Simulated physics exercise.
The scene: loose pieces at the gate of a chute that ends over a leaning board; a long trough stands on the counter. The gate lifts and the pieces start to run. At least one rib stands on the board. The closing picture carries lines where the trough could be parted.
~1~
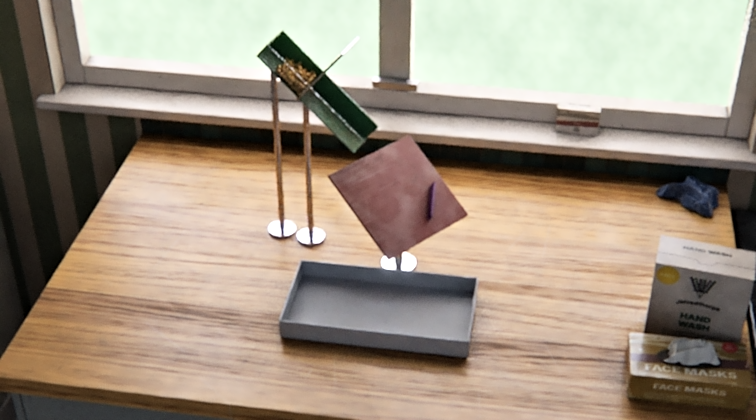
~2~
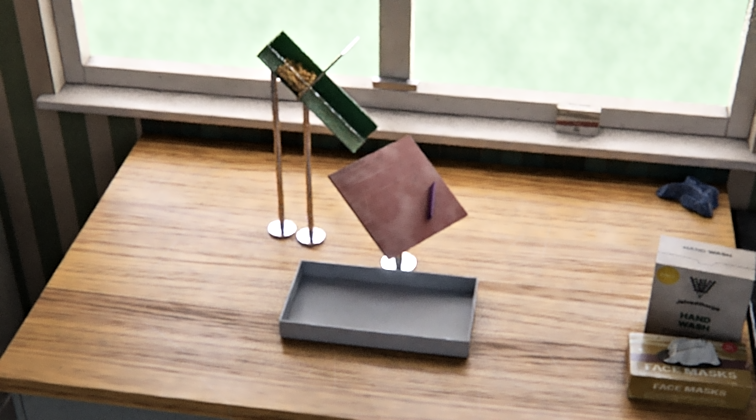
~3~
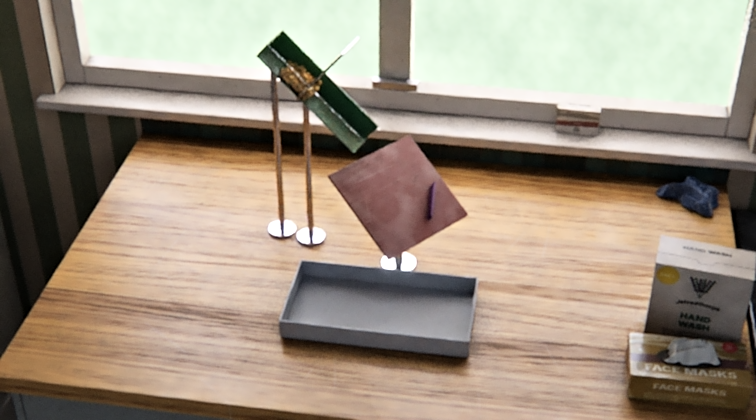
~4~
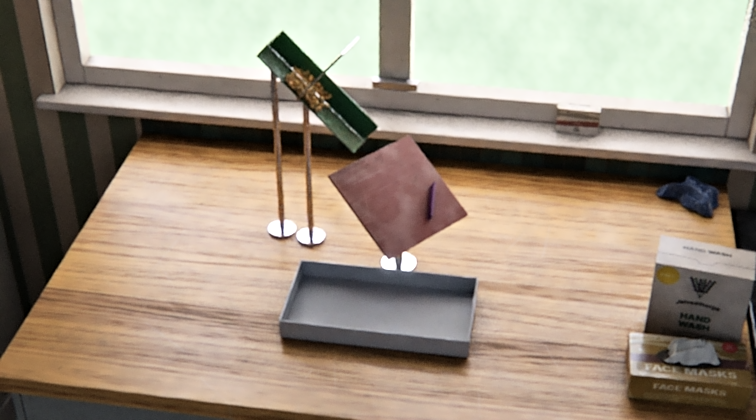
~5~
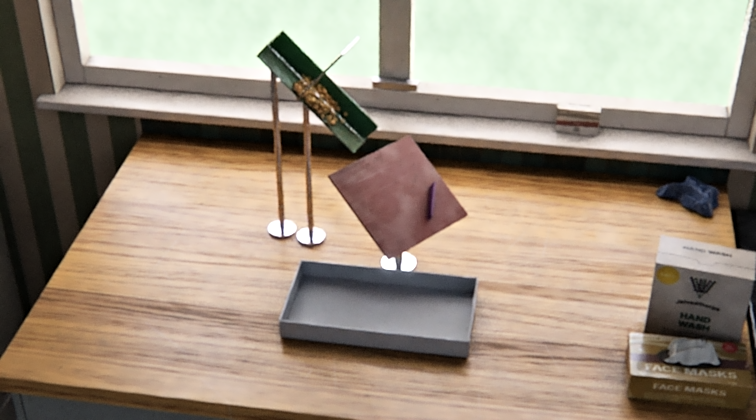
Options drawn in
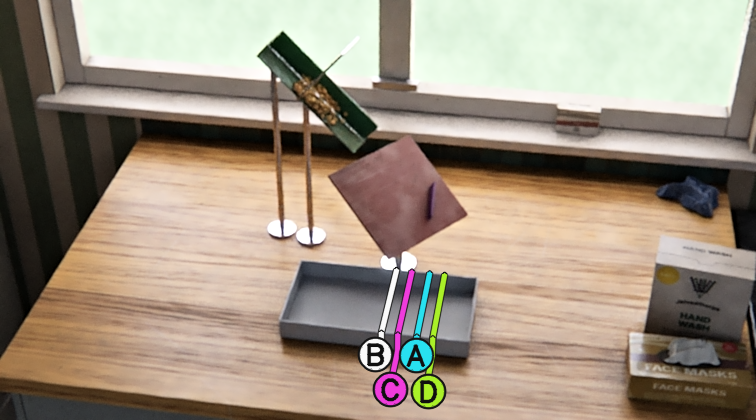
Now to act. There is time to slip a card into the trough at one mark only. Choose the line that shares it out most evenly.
D.
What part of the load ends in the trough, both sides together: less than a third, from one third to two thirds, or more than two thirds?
More than two thirds.
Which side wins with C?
The right side.
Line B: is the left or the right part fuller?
The right side.
On the marked copy, line A crosses the front rim at (416, 335); line B crosses the front rim at (381, 332); line C crosses the front rim at (397, 333); line D crosses the front rim at (432, 337).
With A, of what is caught, a stray few on the left of the divider, nearly all on the right.
With B, of what is caught, none on the left of the divider, all on the right.
With C, of what is caught, none on the left of the divider, all on the right.
With D, of what is caught, about half on the left of the divider, about half on the right.
